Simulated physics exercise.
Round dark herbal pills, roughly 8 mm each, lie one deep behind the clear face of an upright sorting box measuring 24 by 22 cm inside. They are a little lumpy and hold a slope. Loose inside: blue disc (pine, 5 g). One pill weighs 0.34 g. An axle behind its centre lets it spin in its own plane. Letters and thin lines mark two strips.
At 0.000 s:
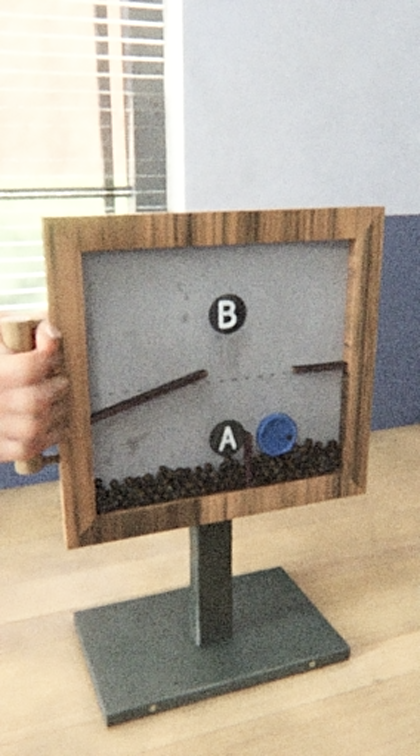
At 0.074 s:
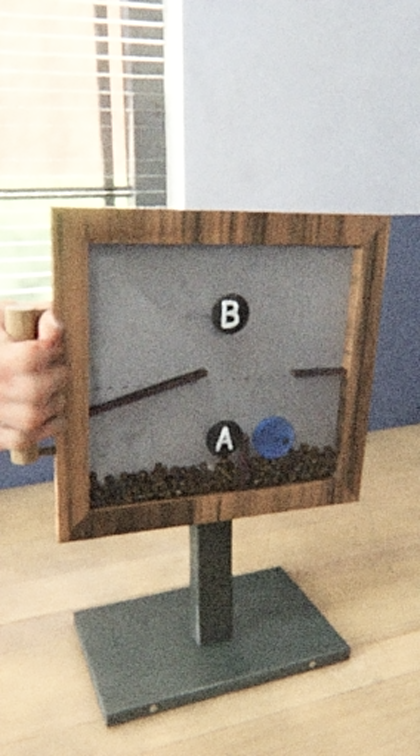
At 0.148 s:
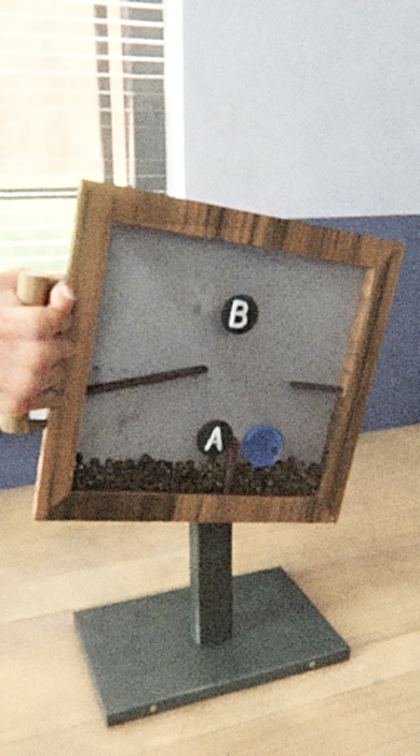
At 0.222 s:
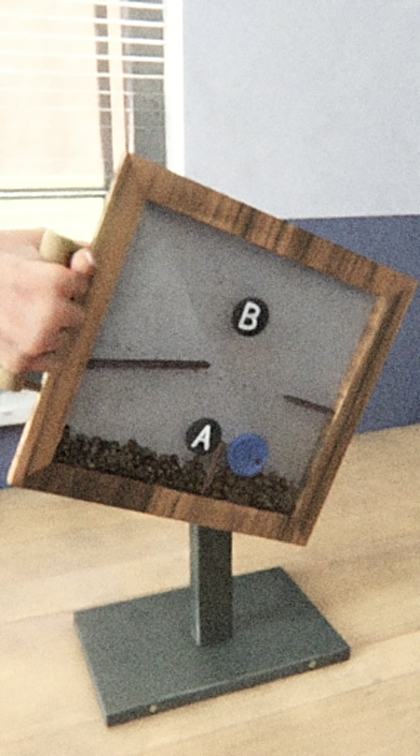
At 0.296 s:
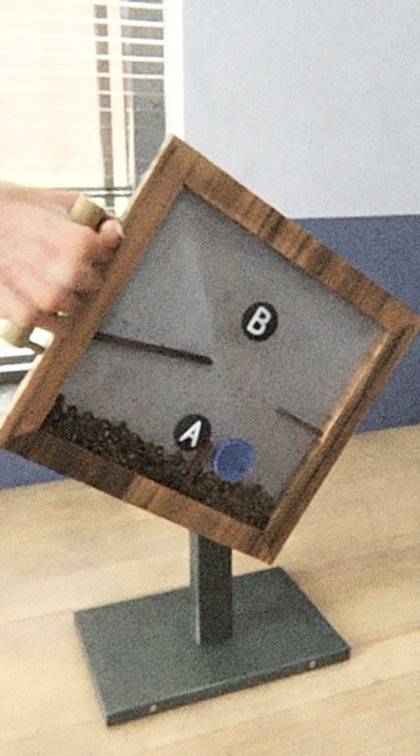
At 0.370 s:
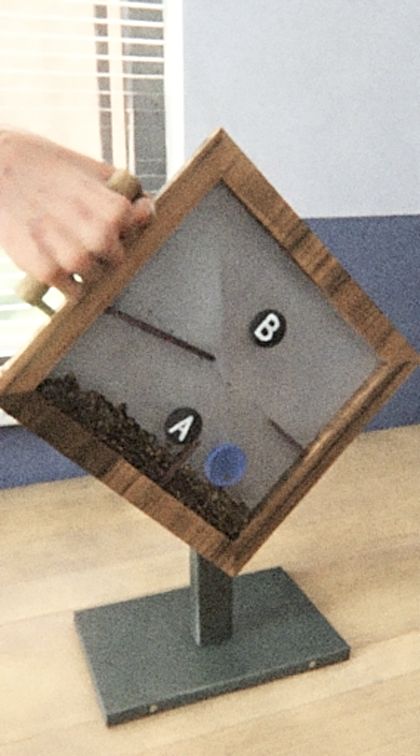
On a wooden table, a hand turns a framed box of dark pills and a blue disc clockwise.
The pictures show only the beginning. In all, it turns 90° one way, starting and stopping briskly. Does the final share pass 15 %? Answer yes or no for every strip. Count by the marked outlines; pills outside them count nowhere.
Strip A: Yes; strip B: No.
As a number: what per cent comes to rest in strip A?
About 90 per cent.
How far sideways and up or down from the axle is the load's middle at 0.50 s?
Some 8 cm left and 5 cm below.
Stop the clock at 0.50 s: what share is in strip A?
Roughly 100 per cent.
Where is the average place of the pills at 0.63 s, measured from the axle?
Some 9 cm left and 3 cm below.
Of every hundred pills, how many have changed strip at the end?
Roughly 10 per cent.
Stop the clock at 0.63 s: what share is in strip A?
Some 100 per cent.
After 0.50 s, it stands 64° clockwise; the pills' middle is 8 cm left of and 5 cm below the centre; A 100 %.
After 0.63 s, it stands 84° clockwise; the pills' middle is 9 cm left of and 3 cm below the centre; A 100 %.
After 0.74 s, it stands 90° clockwise; the pills' middle is 9 cm left of and 3 cm below the centre; A 100 %.
At rest by 2.1 s, it stands 90° clockwise; A 90 %, B 10 %.
